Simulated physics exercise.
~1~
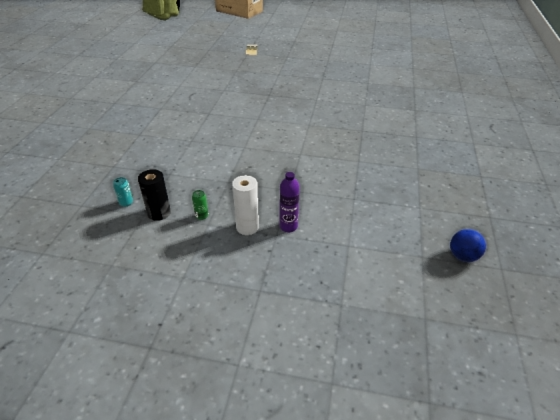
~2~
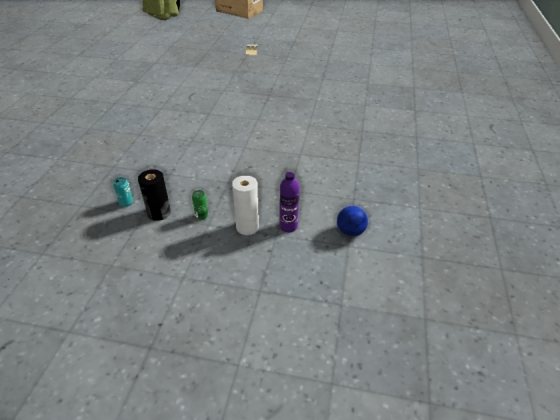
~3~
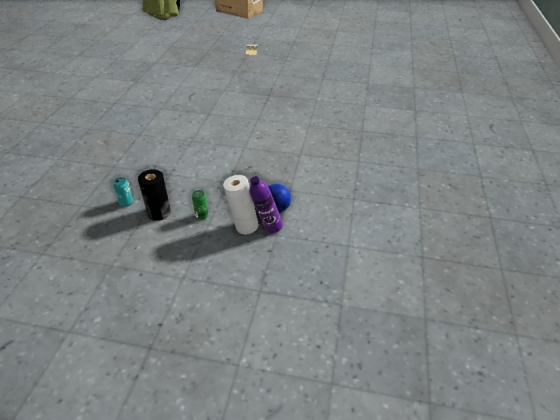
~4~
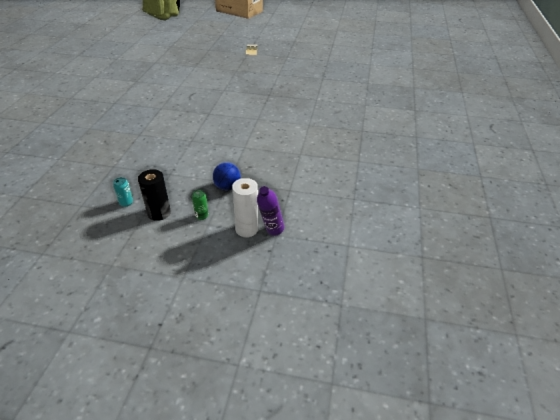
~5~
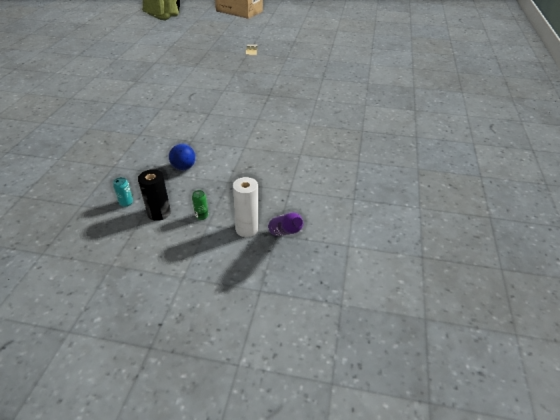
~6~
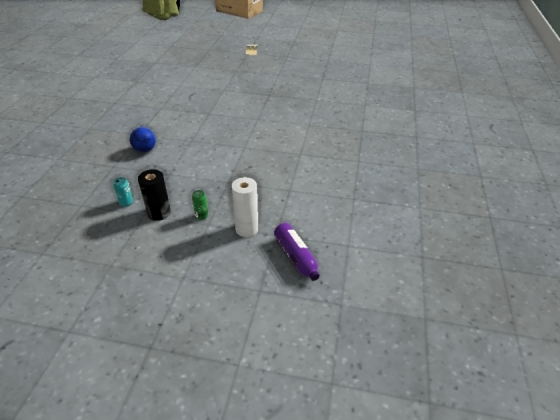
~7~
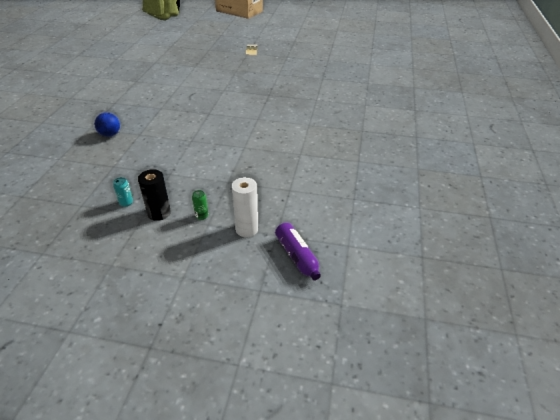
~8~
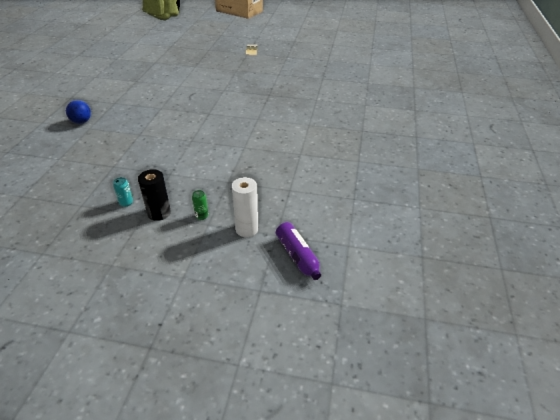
A white roll stands among a line of objects on a grey tiled floor, seen from above at an angle, with a turquoise can, a black roll and a green can to its left and an upright purple bottle to its right. A blue ball rolls in from the right and strikes the bottle, which leans against the white roll and tilts it slightly. The ball passes behind the white roll, which settles upright, while the bottle topples onto its side. The ball keeps rolling toward the upper left, clear of the cans and black roll. Only the purple bottle ends up lying down.
